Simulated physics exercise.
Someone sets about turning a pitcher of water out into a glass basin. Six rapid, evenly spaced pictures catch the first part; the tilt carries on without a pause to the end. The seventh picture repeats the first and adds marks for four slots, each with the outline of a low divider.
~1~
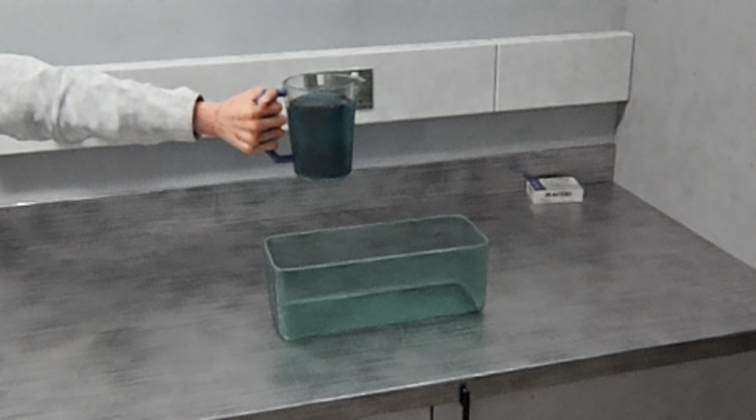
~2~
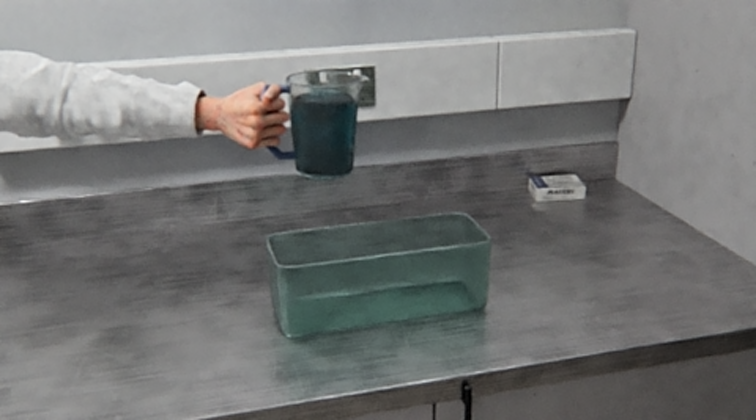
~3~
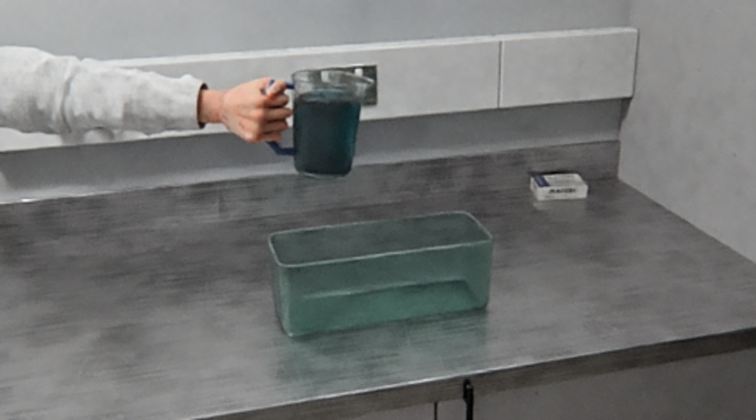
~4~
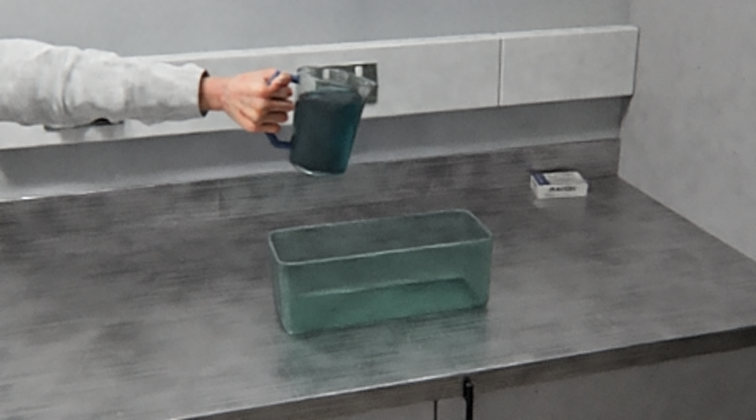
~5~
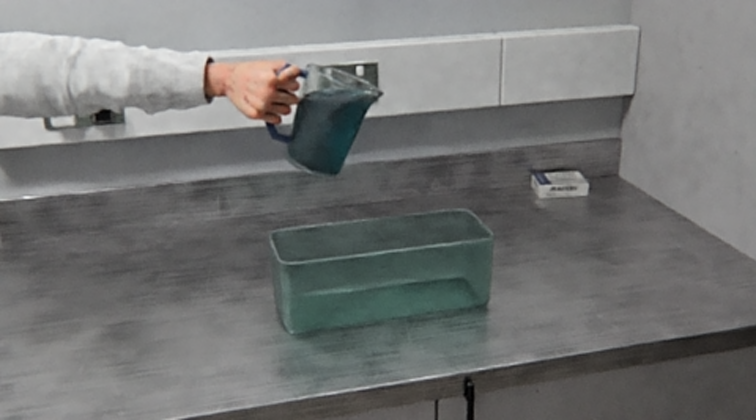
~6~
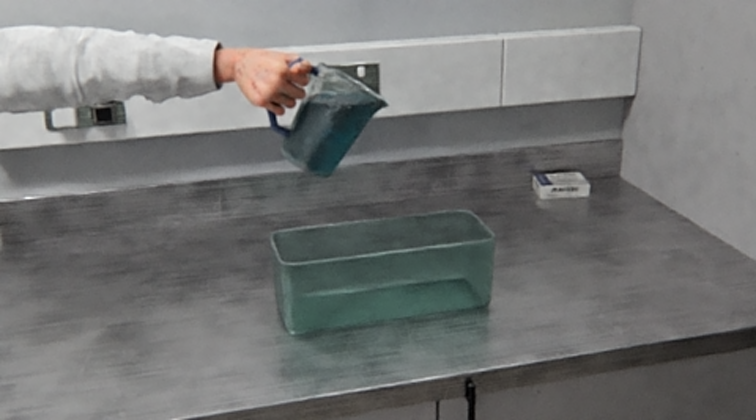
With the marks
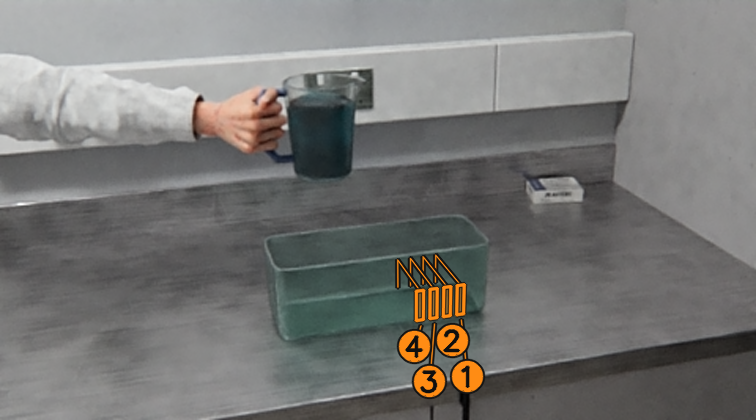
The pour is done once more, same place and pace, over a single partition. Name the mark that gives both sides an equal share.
Take 3.
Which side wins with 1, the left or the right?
The left side.
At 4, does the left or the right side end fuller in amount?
The right one.
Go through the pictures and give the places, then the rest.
Upright, lip at (364, 80); basin from (280, 339) to (484, 309); nothing has left yet, in the first frame.
Upright, lip at (367, 79); nothing has left yet, in the second frame.
Tipped about 6°, lip at (372, 81); nothing has left yet, in the third frame.
Tipped about 12°, lip at (377, 84); nothing has left yet, in the fourth frame.
Tipped about 21°, lip at (383, 92); nothing has left yet, in the fifth frame.
Tipped about 32°, lip at (388, 104); nothing has left yet, in the sixth frame.
In orange, 1 at (461, 319); 2 at (448, 321); 3 at (434, 323); 4 at (421, 325).
Choosing 1, about 93 % ends left of the wall and 3 % right of it; 4 % is lost outside.
Choosing 2, about 81 % ends left of the wall and 15 % right of it; 4 % is lost outside.
Choosing 3, about 47 % ends left of the wall and 51 % right of it.
Choosing 4, about 22 % ends left of the wall and 76 % right of it.
